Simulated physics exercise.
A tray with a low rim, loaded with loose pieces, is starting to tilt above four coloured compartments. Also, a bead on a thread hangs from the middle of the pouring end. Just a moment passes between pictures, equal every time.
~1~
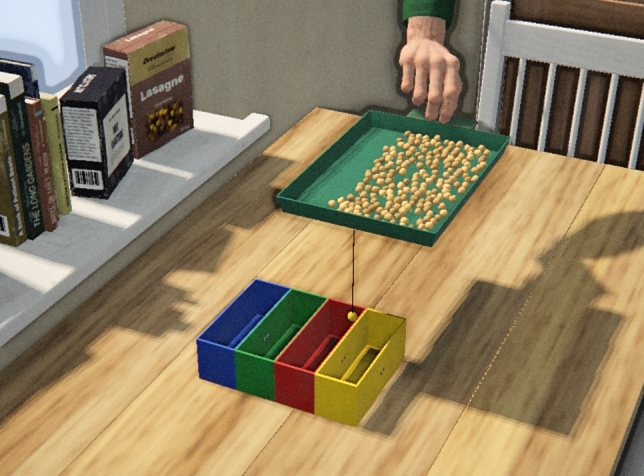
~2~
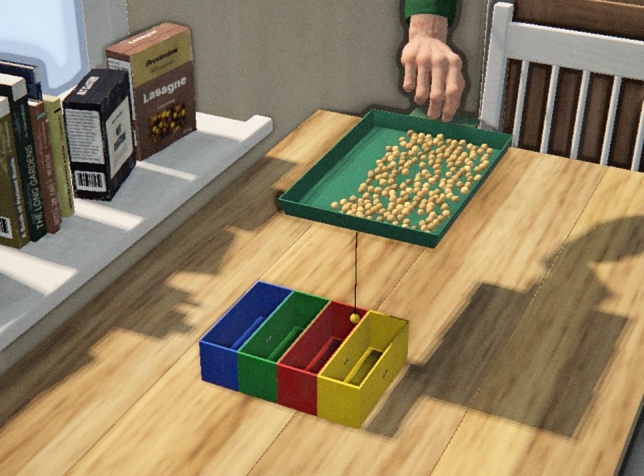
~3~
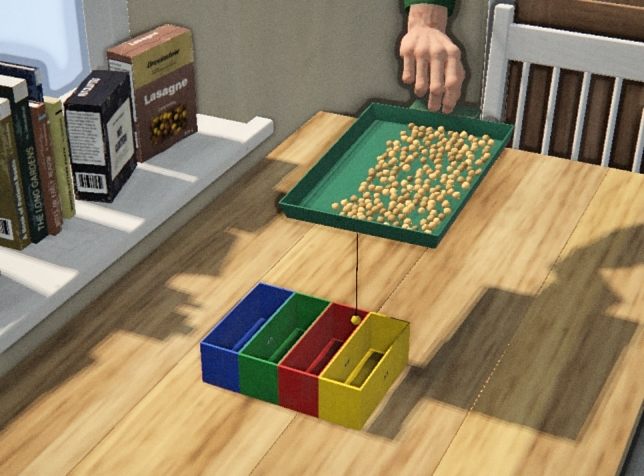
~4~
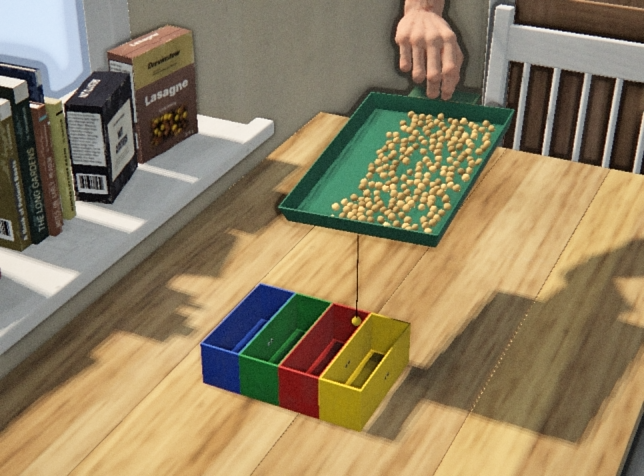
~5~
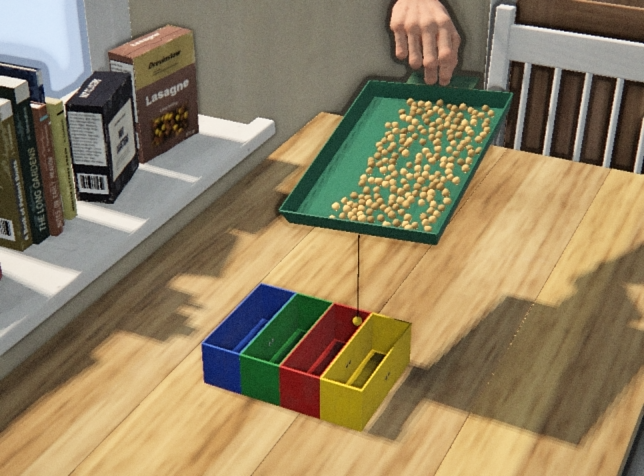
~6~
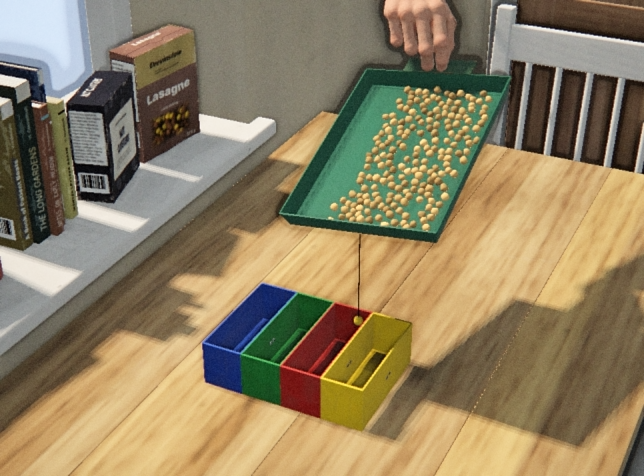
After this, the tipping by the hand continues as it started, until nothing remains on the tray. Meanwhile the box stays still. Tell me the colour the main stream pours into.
The main stream pours into the green cell.
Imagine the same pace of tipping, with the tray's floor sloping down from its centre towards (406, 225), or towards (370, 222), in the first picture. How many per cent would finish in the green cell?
In order, 0 in a hundred and 10 in a hundred.
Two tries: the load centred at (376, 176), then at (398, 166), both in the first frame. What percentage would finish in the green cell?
Shares in turn: 50 % and 60 %.
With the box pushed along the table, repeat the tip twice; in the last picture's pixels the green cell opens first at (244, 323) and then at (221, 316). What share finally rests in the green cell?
Close to 10 in a hundred, then close to 0 in a hundred.
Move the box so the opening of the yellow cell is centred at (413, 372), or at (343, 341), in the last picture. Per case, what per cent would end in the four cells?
First case 70 in a hundred, second case 90 in a hundred.
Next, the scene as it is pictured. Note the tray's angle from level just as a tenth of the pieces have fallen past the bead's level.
Tilt: Around 75 degrees.
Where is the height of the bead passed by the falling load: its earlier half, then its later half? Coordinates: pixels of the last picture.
It goes through near (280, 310) first, then near (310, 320).
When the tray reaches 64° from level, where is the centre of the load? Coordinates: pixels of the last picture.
Its middle sits at about pixel (328, 211).
Shortly afterwards, tray tipped steeply; the bulk on the tray; a little falling or outside the box.
Next, tray tipped past a quarter turn; near two thirds on the tray; a little in the green cell; a little in the blue cell; only a few in the red cell; a little falling or outside the box.
Some moments later, tray tipped past a quarter turn; near half in the green cell; near a quarter in the red cell; near a quarter in the blue cell; a little in the yellow cell; a little falling or outside the box.
In the end, tray tipped past a quarter turn; near half in the green cell; near a quarter in the red cell; near a quarter in the blue cell; a little in the yellow cell; a little outside the box.
